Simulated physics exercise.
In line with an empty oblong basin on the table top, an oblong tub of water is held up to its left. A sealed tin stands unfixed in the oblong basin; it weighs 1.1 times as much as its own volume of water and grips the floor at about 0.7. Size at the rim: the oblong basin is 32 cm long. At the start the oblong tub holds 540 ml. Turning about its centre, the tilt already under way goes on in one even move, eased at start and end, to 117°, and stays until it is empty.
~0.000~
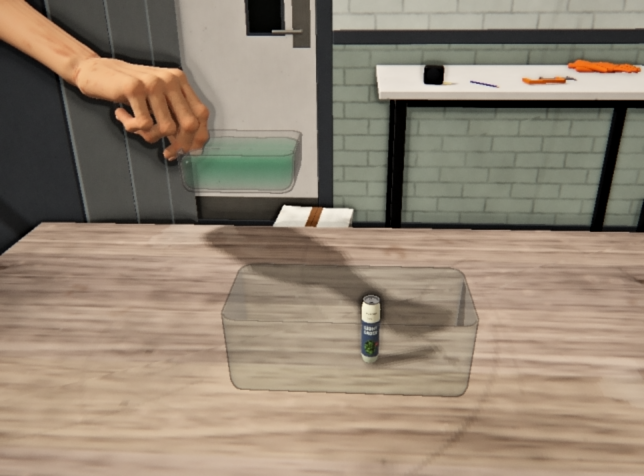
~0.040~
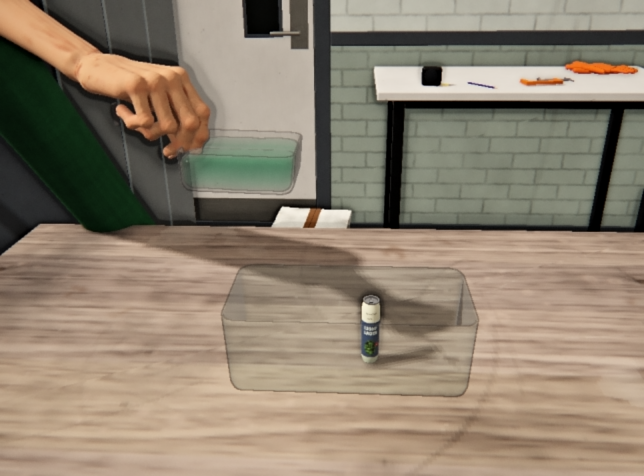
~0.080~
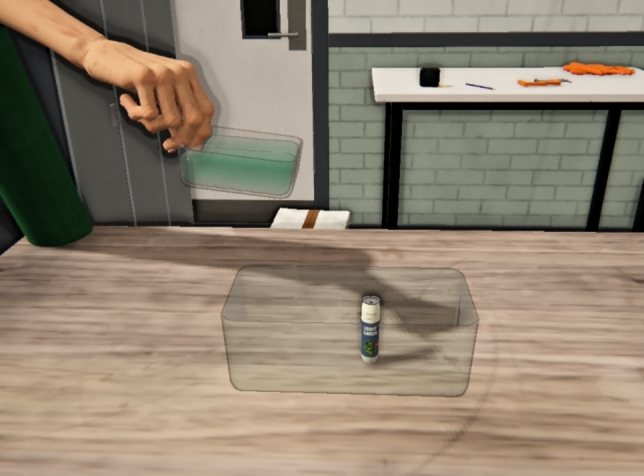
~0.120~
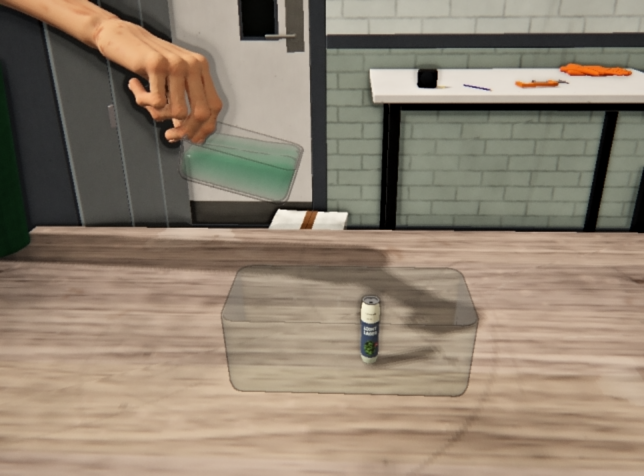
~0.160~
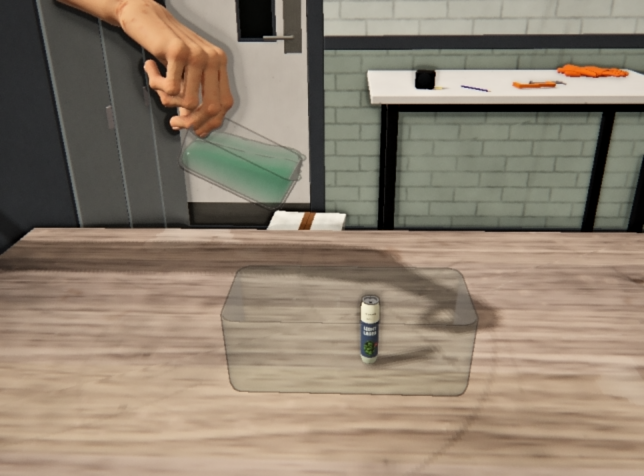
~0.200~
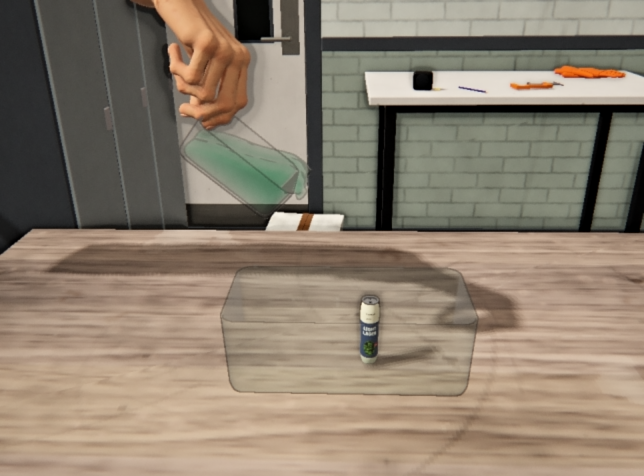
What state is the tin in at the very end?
Looks to me like it can't hold out.
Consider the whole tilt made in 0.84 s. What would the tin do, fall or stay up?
So the tin will tip over.
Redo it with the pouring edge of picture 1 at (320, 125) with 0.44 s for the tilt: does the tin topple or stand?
Then it topples.
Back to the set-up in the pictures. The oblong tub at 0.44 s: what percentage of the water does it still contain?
Roughly 7 %.
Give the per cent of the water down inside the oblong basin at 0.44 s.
Roughly 50 per cent.
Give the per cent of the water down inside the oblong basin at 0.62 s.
Roughly 88 %.
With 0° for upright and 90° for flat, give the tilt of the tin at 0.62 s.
It tilts roughly 15° from upright.
Then, 0.44 s in, the tilt is 113° and 7 per cent is still to pour; the tin stands where it began.
Then, 0.62 s in, the tilt is 117° and 0 per cent is still to pour; the tin leans 16°.
Then, 0.80 s in, the tilt is 117° and 0 per cent is still to pour; the tin leans 33°.
Then, 1.00 s in, the tilt is 117° and 0 per cent is still to pour; the tin lies on its side.
Finally, the tin lies on its side.
